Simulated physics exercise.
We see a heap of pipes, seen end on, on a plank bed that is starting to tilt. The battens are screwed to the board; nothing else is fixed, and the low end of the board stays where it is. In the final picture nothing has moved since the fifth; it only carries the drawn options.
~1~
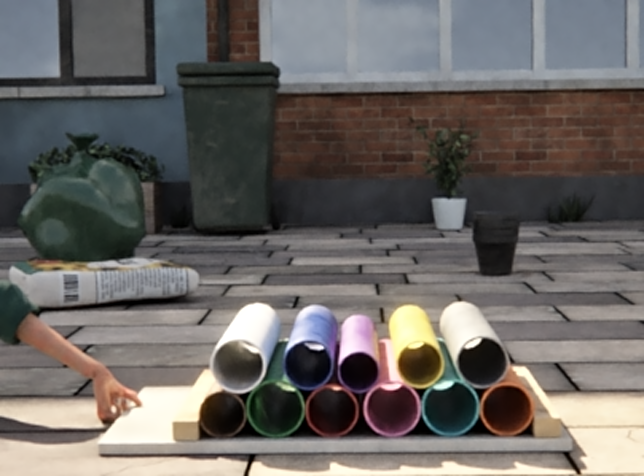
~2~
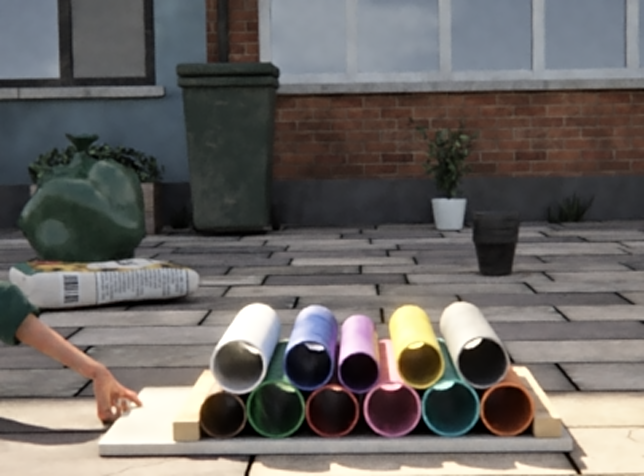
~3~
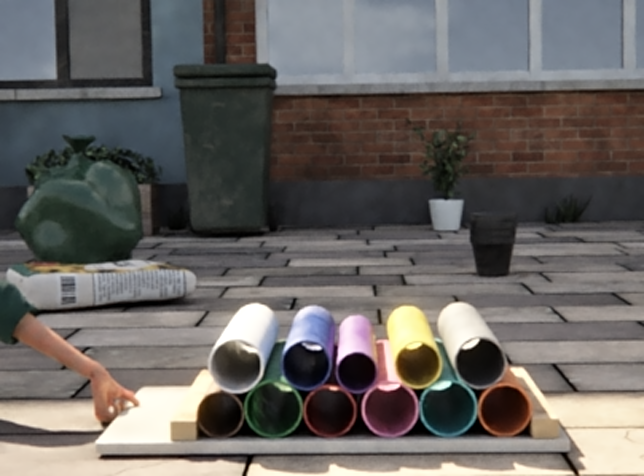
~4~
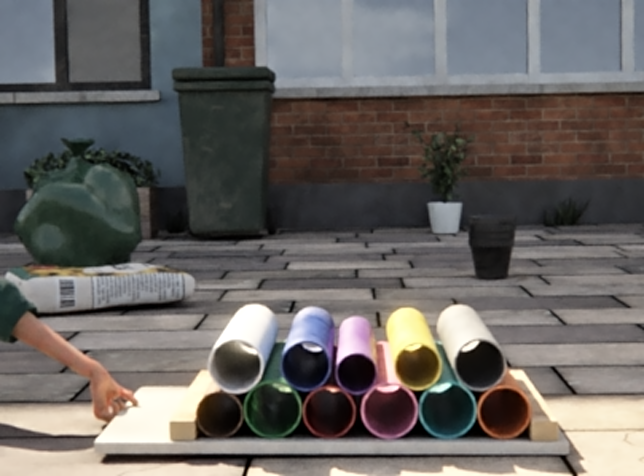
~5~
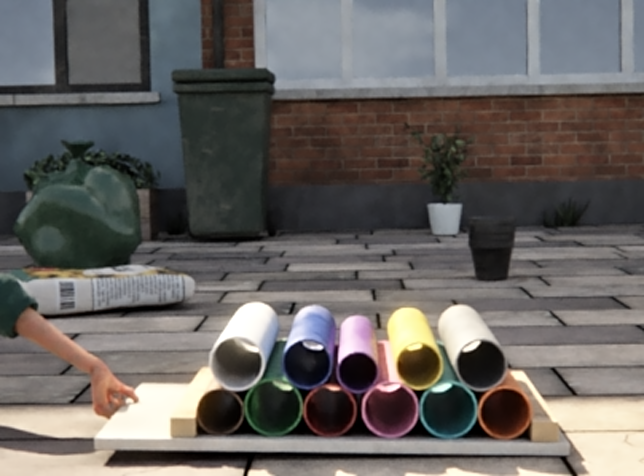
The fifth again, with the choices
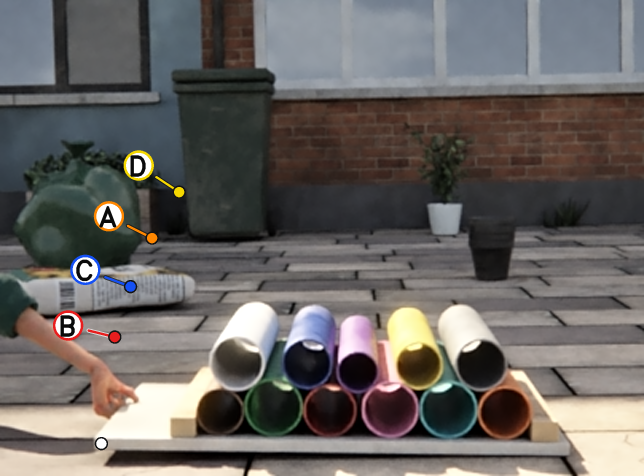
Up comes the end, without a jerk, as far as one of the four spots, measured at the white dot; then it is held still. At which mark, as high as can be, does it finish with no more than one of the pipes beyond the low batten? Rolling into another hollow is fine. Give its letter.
A is the limit.
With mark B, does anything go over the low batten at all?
No.
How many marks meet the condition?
Three of them.
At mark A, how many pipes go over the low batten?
It comes to one.
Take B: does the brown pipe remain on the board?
The brown pipe: Yes.
On the marked copy, A at (152, 238); B at (115, 337); C at (130, 287); D at (179, 192); the white dot at (101, 443).
Taking A. A third of the way, board at 16°.
Two thirds of the way, board at 28°.
When it is over, board at 28°, one over the low batten (grey).
As for the rest, B none over the low batten; C none over the low batten; D four over the low batten (yellow, blue, grey, purple).
